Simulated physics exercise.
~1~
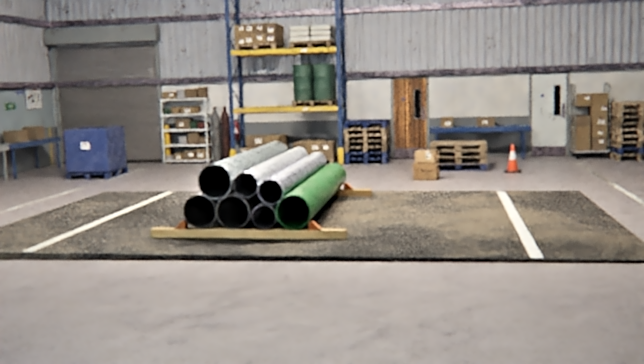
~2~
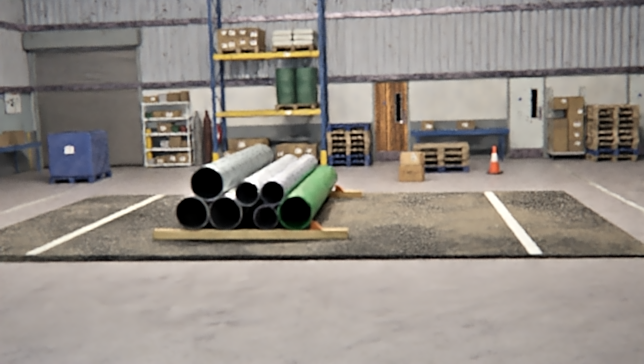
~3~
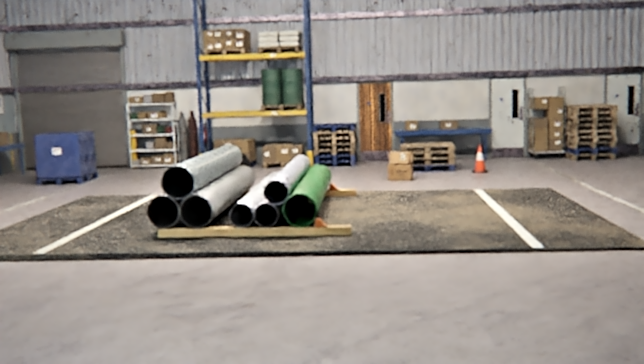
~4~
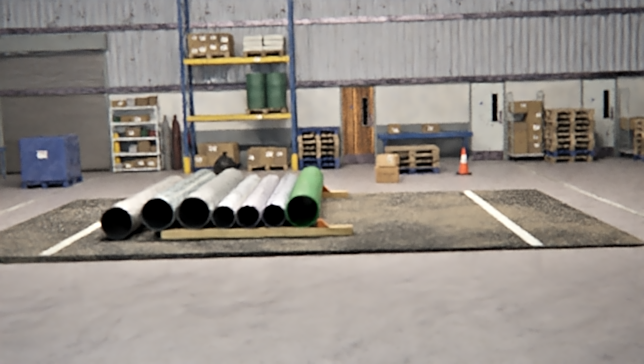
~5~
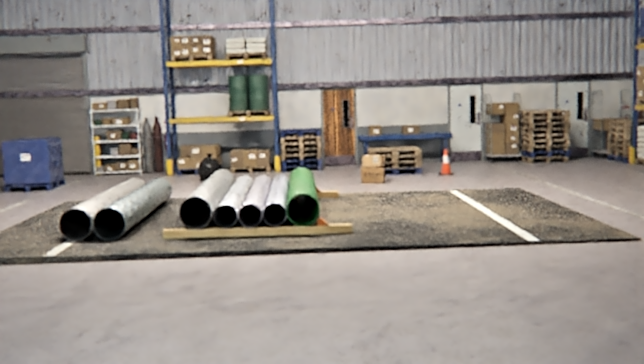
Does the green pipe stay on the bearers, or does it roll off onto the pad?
The green pipe stays on the bearers, keeping its place at the right of the row.
In a warehouse, a stack of hollow grey pipes and a green one rests on wooden bearers over a gravel pad. The stack spreads leftward into a single row, and two grey pipes roll off onto the gravel near the left white line, while the green pipe stays on the bearers.
